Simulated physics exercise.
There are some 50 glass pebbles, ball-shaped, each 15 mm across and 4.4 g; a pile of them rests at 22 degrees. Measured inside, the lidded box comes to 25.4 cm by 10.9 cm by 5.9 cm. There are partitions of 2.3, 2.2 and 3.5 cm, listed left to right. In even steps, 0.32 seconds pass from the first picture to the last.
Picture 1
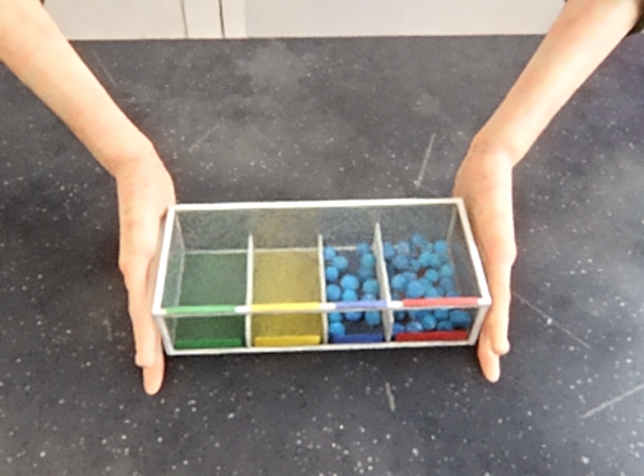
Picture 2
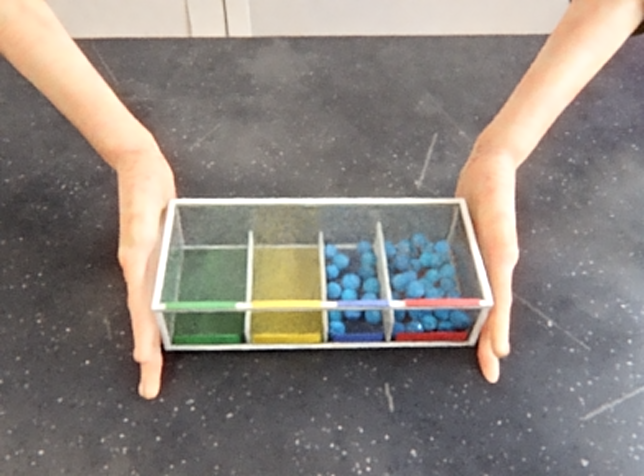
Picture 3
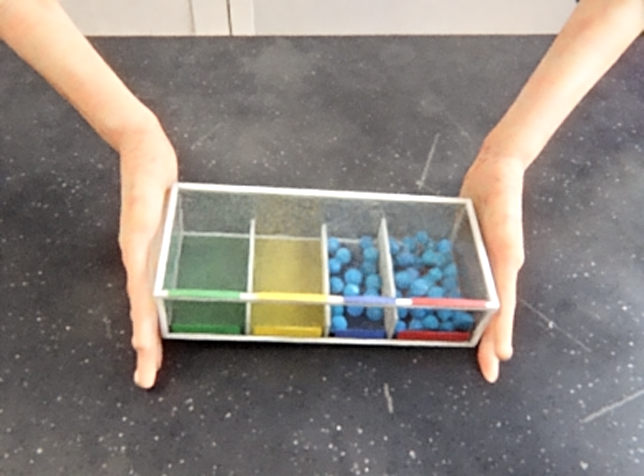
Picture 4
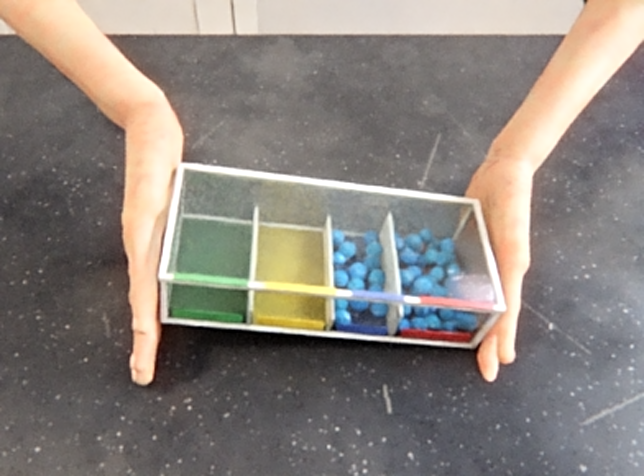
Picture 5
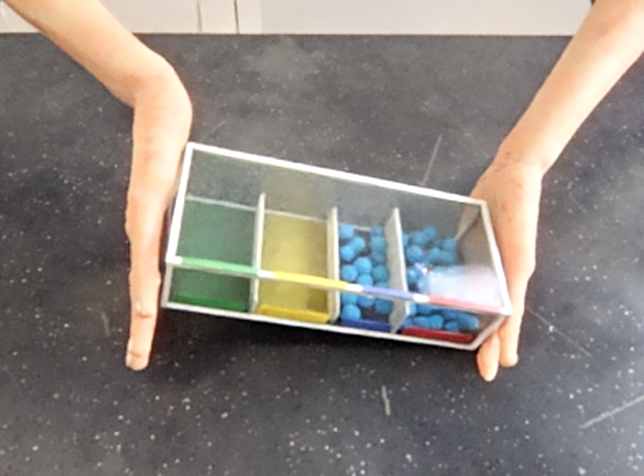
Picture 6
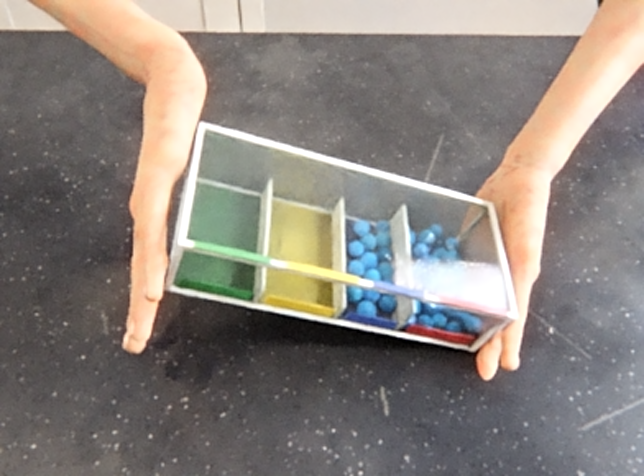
On a dark speckled countertop with pale cabinet fronts behind it, seen from above and in front by a still camera, two hands hold a clear lidded box by its ends. Its four compartments run green, yellow, blue and red from left to right, with small blue balls in the right two. The hands raise the left end steadily, tilting the box moderately down toward the right, while the balls stay in their compartments.
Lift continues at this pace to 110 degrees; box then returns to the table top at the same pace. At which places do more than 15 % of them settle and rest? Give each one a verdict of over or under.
Red - over; blue - under; green - under; yellow - under.
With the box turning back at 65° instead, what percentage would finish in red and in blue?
Result - red at 70 percent, blue at 30 percent.
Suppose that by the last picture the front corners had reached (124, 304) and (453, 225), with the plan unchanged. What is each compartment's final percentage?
Red 0 %; blue 0 %; green 95 %; yellow 5 %.
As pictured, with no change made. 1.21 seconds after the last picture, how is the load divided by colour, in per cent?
Red 85; blue 15; green 0; yellow 0.
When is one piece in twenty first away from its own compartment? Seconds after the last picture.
That happens at about 1.15 s on the clock.
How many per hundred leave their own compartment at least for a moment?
That share comes to about 30 per cent.
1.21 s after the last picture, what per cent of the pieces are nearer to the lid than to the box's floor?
Something like 70 percent of the pieces.
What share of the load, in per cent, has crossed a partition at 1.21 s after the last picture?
Reading: Close to 15 %.
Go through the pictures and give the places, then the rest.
Box tilt 0 degrees, front corners at (159, 311) and (484, 301); red 70 %, blue 30 %, in the first picture.
Box tilt 1 degrees, front corners at (158, 306) and (486, 302), in the second picture.
Box tilt 5 degrees, front corners at (160, 293) and (492, 304), lowest corner right front, in the third picture.
Box tilt 10 degrees, front corners at (165, 276) and (498, 307), lowest corner right front, in the fourth picture.
Box tilt 15 degrees, front corners at (173, 259) and (505, 311), lowest corner right front, in the fifth picture.
Box tilt 20 degrees, front corners at (184, 242) and (511, 314), lowest corner right front; red 70 %, blue 30 %, in the sixth picture.
Then, 1.21 s after the last picture, tilt 110 degrees; red 85 %, blue 15 %.
Then, 2.02 s after the last picture, tilt 49 degrees; red 100 %.
Then, 2.85 s after the last picture, tilt 0 degrees; red 100 %.
In the end, red 100 %, blue 0 %, green 0 %, yellow 0 %.
